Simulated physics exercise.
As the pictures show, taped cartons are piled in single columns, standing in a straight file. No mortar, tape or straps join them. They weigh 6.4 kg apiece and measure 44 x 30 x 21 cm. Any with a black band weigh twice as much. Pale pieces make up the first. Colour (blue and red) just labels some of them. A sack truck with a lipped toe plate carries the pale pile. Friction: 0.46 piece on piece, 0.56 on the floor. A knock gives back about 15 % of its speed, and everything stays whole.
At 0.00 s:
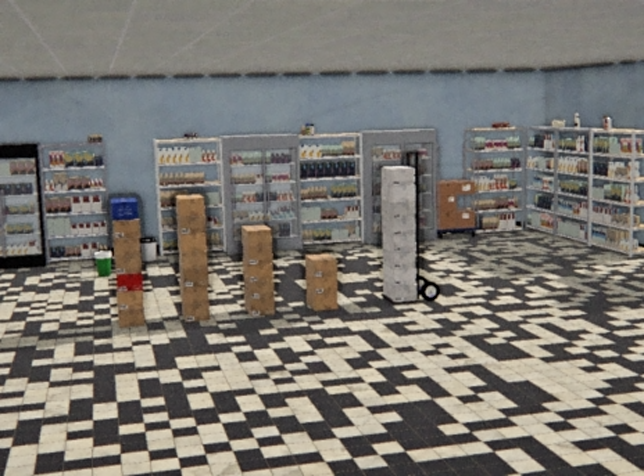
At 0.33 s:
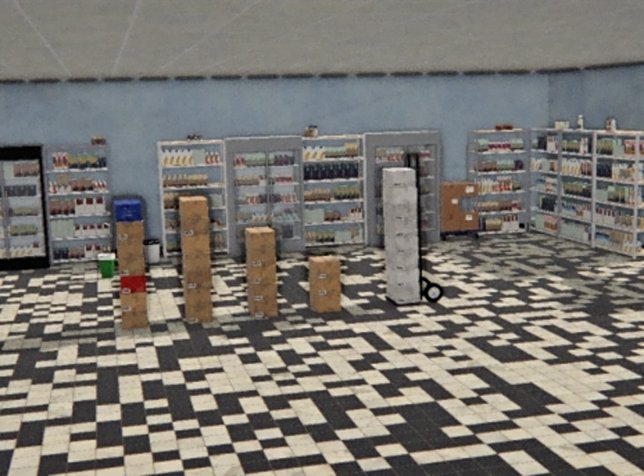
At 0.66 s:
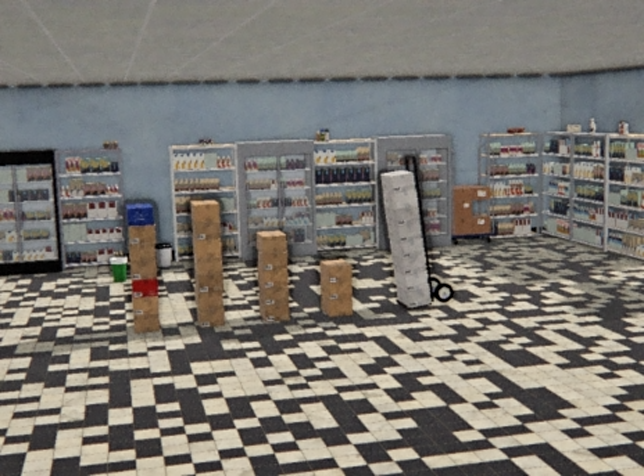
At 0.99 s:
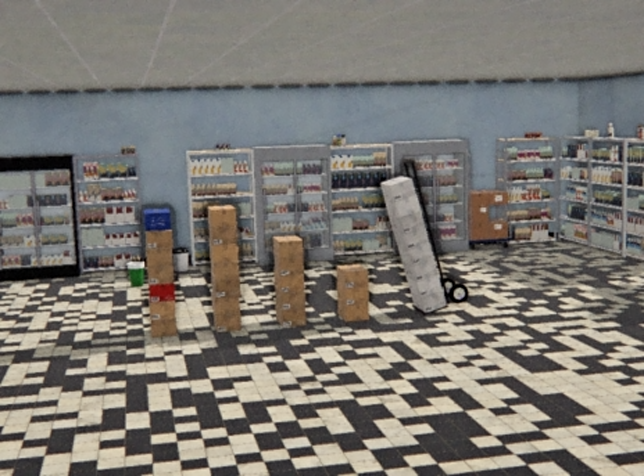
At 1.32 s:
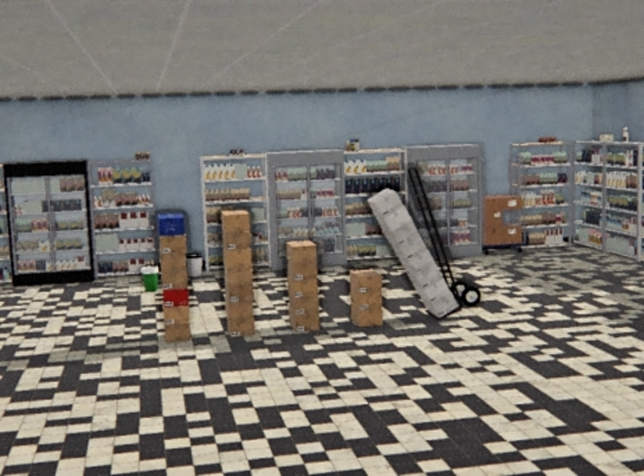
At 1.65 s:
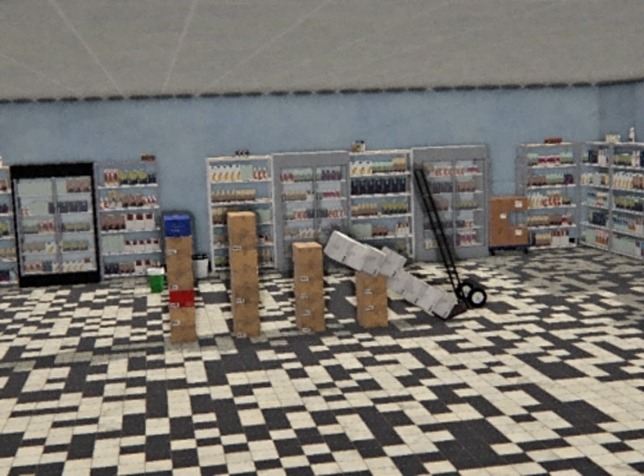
In a shop with a checkered floor, a sack truck tilts forward, its white carton stack toppling left over the shortest brown pile.
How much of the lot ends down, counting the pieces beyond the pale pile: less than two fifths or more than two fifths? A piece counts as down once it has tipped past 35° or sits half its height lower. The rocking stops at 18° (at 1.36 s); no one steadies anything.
The part is fewer than two in five.
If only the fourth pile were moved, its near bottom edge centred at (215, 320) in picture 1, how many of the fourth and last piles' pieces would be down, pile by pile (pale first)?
In that case fourth 0, last 0.
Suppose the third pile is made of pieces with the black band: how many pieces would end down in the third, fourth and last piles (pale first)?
In that case third 0, fourth 0, last 0.
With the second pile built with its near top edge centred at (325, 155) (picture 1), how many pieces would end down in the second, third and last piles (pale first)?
In that case second 8, third 4, last 6.
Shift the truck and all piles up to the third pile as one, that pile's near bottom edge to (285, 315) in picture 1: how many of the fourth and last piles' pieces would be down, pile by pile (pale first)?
Then fourth 0, last 0.
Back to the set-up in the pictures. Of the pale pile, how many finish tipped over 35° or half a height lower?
8 pale pieces.
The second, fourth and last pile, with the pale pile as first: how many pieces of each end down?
Pieces: Second 0, fourth 0, last 0.
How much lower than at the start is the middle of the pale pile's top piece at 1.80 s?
About 80 cm.
After 1.80 s, 8 of the pale pile down; none of the 22 other cartons down, 5 disturbed.
After 2.18 s, 8 of the pale pile down; 2 of the 22 other cartons down.
At rest (4.3 s), 8 of the pale pile down; 2 of the 22 other cartons down; red carton unmoved; blue carton unmoved. That is 9 per cent. As the last picture would show them, middles, red carton near (182, 296), blue carton near (177, 226).
